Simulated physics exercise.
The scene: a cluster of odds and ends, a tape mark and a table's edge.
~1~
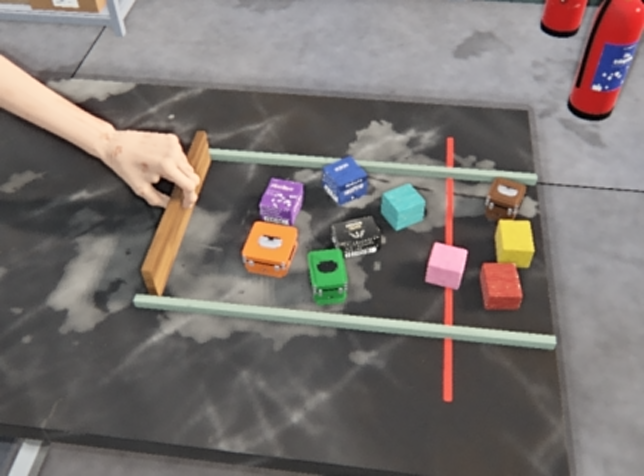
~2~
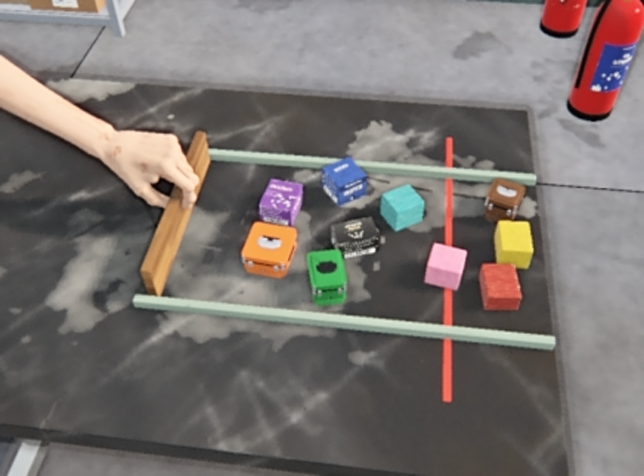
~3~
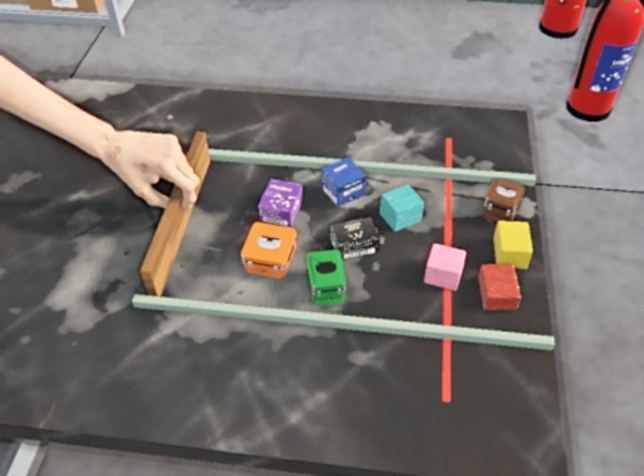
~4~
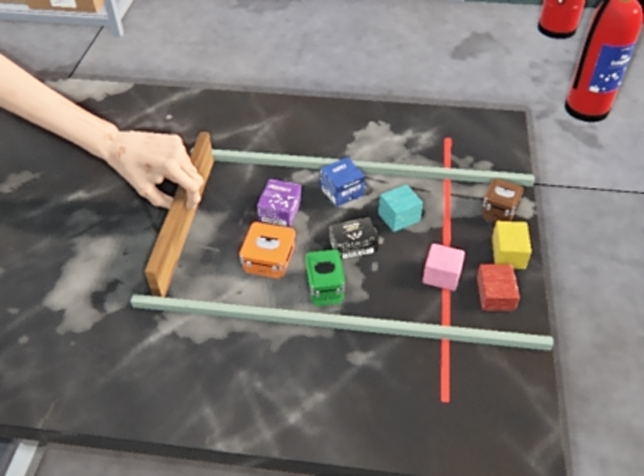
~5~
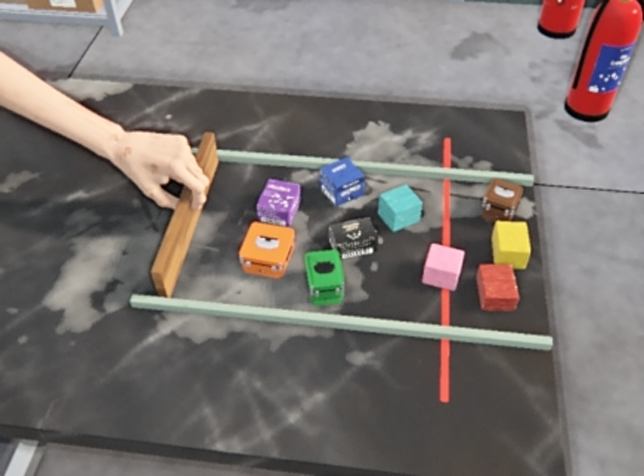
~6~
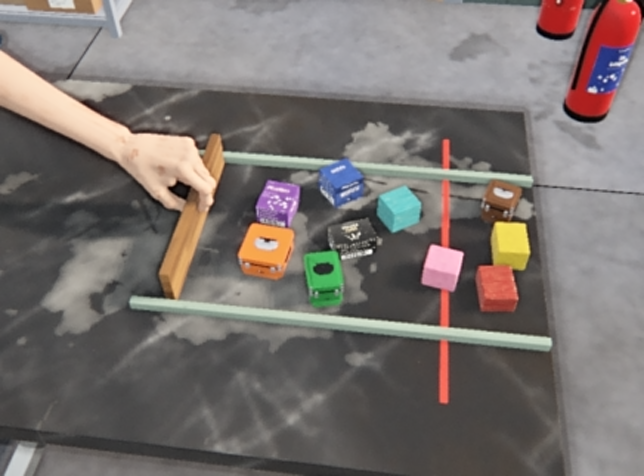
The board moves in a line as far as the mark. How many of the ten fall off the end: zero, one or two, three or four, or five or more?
Here the number that fall off is zero.
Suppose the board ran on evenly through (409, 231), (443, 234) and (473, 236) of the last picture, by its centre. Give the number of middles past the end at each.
Place by place, 0, 0 and 3.
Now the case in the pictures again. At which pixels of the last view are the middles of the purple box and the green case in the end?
The purple box stops around (464, 219); the green case around (469, 312).
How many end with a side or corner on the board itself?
That makes 4.
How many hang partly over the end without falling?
The number is 3.
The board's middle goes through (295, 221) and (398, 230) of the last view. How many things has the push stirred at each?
5 and 7.
Soon after, none off yet; yellow block at rest near (509, 246); brown case at rest near (501, 203); red block at rest near (496, 288).
In the end, the number that fall off is zero.
